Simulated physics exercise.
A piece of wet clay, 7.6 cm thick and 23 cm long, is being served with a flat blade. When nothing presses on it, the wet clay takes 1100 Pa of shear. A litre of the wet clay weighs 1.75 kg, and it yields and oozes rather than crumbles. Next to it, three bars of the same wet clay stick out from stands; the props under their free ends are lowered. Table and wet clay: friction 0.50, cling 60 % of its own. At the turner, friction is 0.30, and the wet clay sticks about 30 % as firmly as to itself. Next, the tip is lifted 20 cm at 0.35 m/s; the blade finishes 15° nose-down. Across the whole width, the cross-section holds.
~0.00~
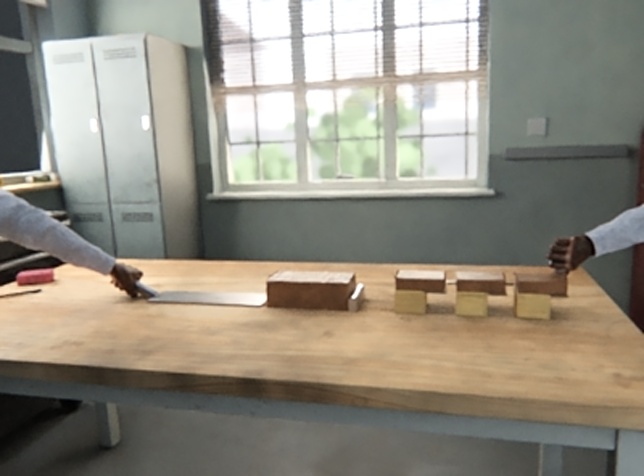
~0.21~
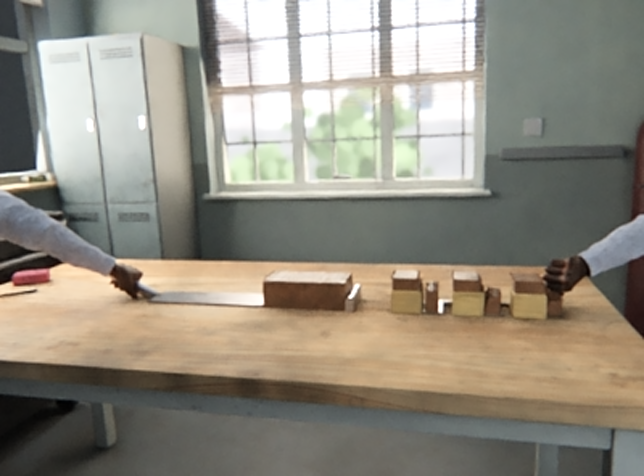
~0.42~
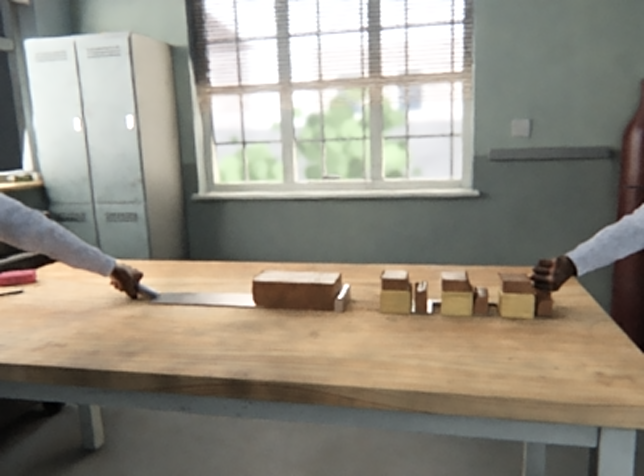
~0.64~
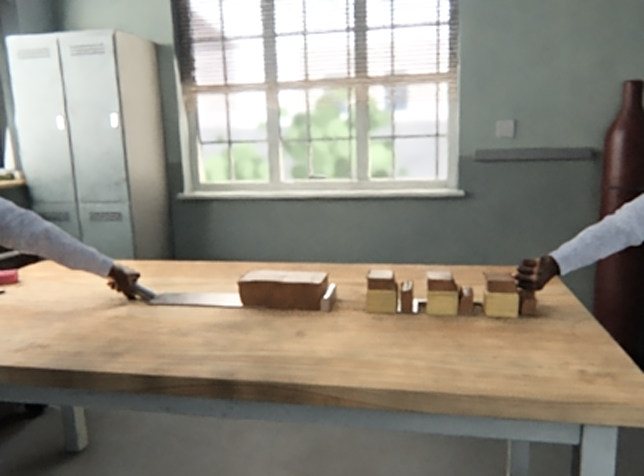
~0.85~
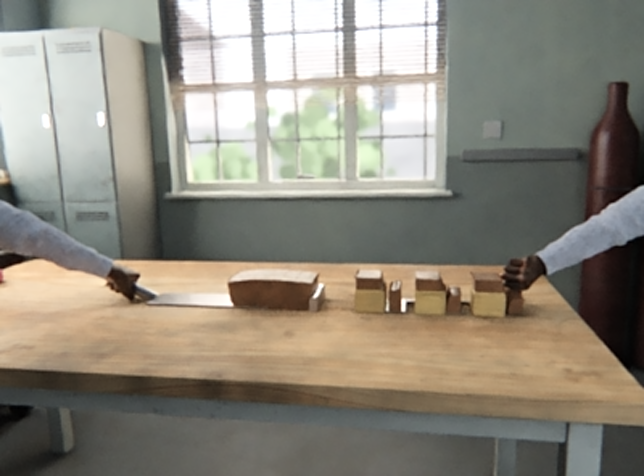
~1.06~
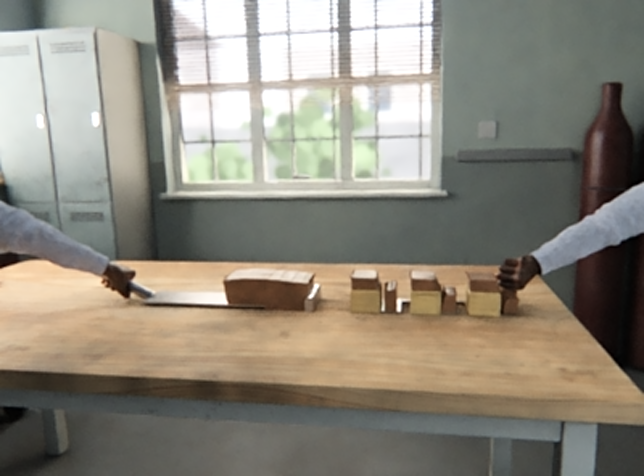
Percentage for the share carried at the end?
Close to 35 percent.
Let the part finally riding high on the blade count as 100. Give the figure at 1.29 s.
50 per cent.
By 1.29 s, the tip is 8.4 cm up.
By 1.56 s, the tip is 18 cm up.
By 1.82 s, the tip is 20 cm up and 35 % is riding high on the blade.
By 2.09 s, the tip is 20 cm up and 35 % is riding high on the blade.
By 2.40 s, at the end, the tip is 20 cm up and 35 % is riding high on the blade.
